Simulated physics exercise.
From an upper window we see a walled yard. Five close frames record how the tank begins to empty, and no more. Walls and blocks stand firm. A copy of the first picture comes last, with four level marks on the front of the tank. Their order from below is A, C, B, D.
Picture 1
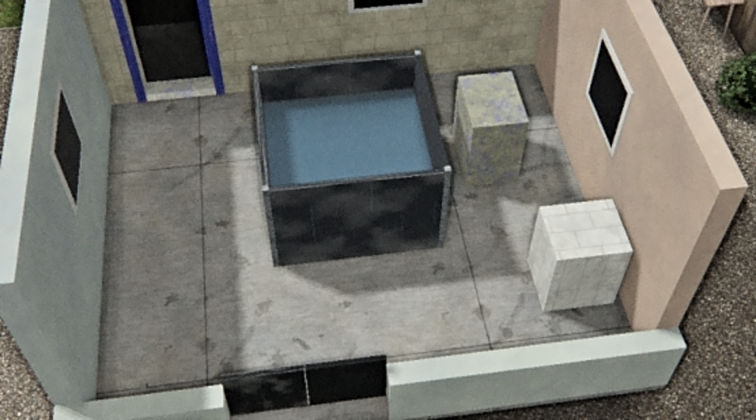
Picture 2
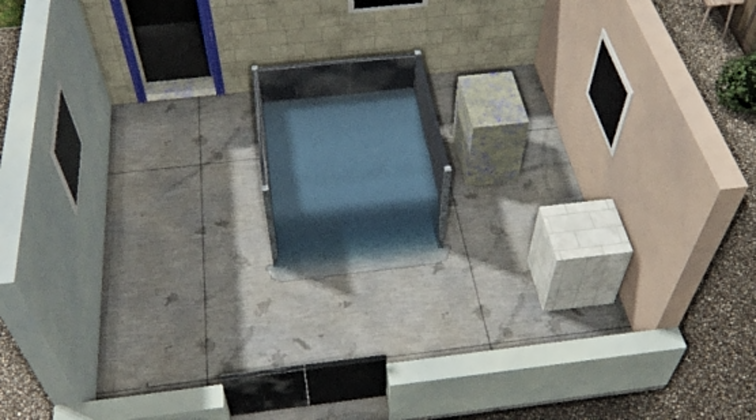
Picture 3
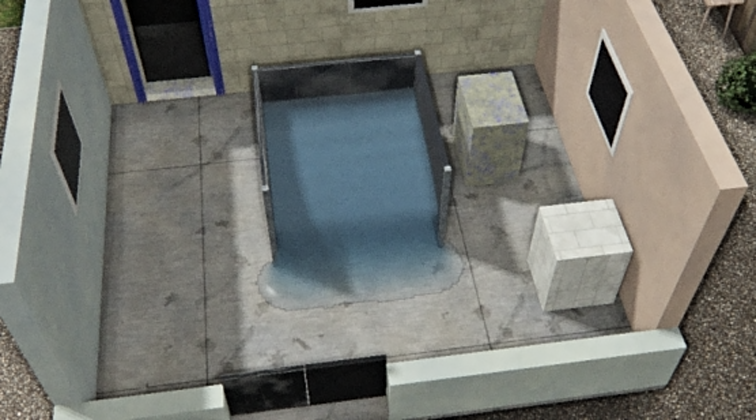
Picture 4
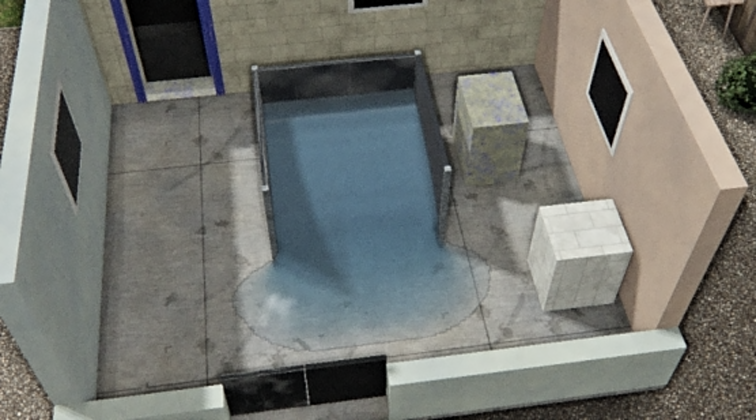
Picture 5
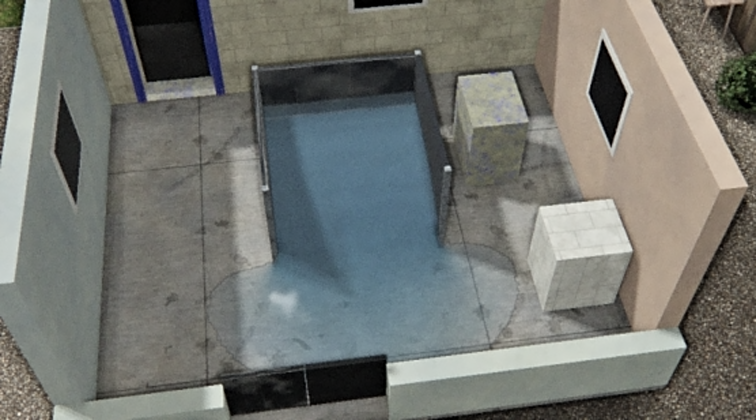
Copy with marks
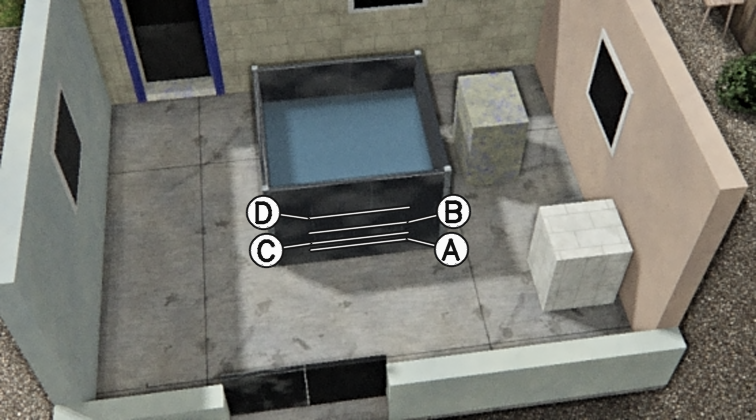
The video shows a walled yard with a dark-sided tank of still water; the tank's front side disappears, and the water pours out across the paved ground toward the dark gate, spreading wider in a rounded sheet.
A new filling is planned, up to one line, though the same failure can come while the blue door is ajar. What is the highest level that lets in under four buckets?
B.
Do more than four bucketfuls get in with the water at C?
No, that is safe.
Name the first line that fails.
D it is.
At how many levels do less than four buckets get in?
Three of the four.
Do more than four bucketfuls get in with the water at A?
No.
On the marked copy, A at (359, 244); B at (359, 227); C at (359, 238); D at (358, 212); from the bottom up A, C, B, D.
With A, nothing gets over.
With B, a bucket or two gets in.
With C, nothing gets over.
With D, about 12 bucketfuls get in.
